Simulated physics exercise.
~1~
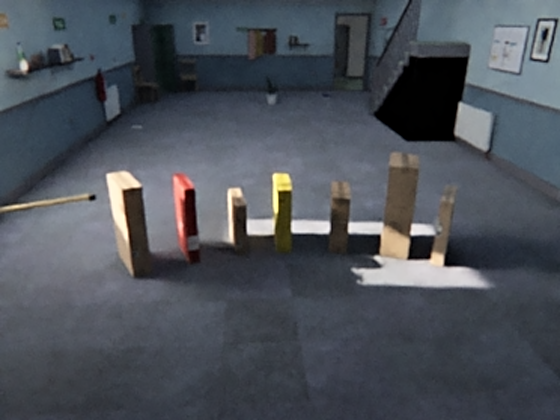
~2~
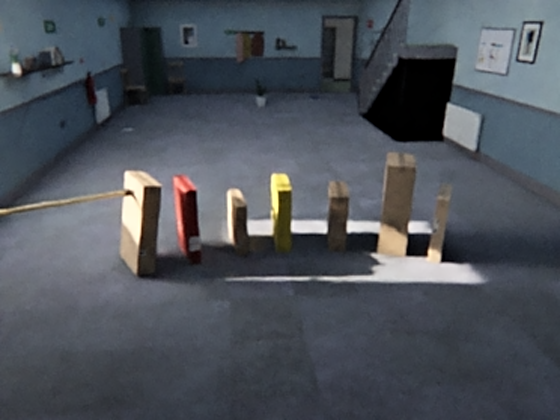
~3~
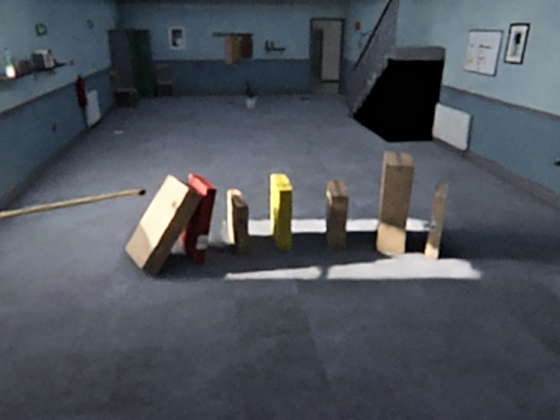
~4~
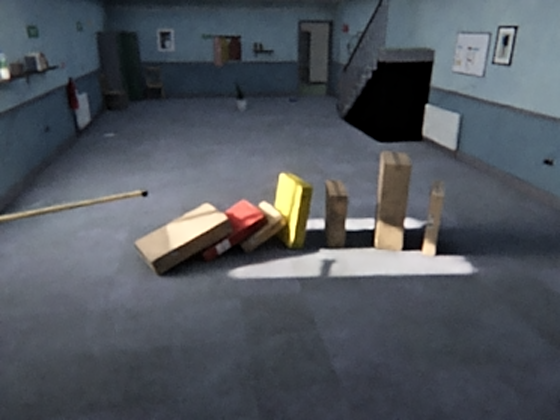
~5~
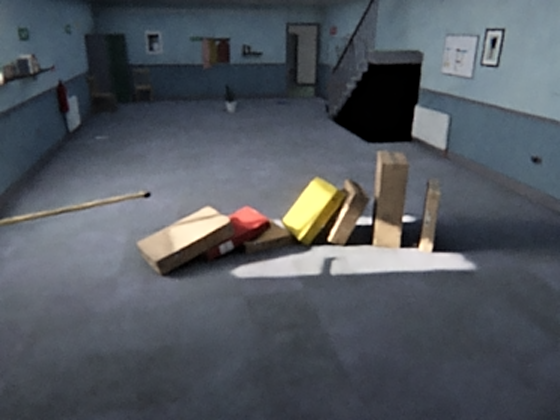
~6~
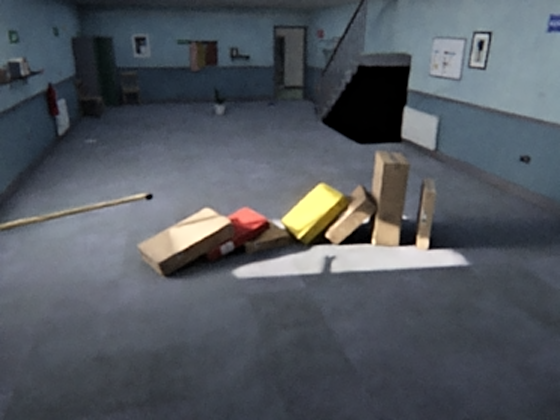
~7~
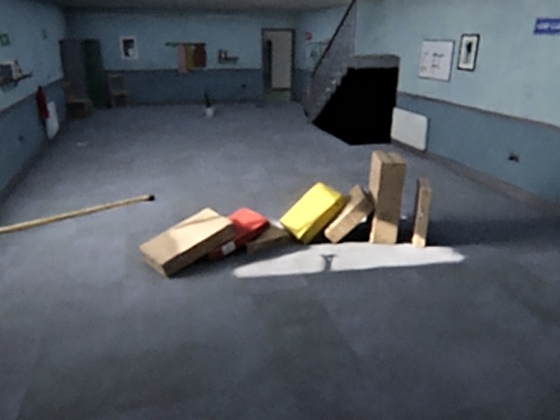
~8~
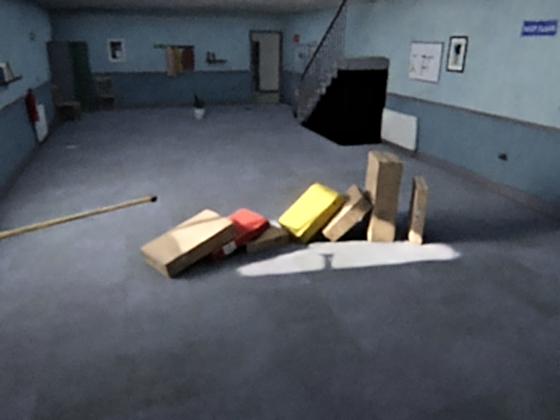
A pole tips the leftmost of seven upright blocks into a red one, and the toppling runs rightward through a small block and a yellow one to a fifth, which leans against a tall block that stays standing, as does the last.
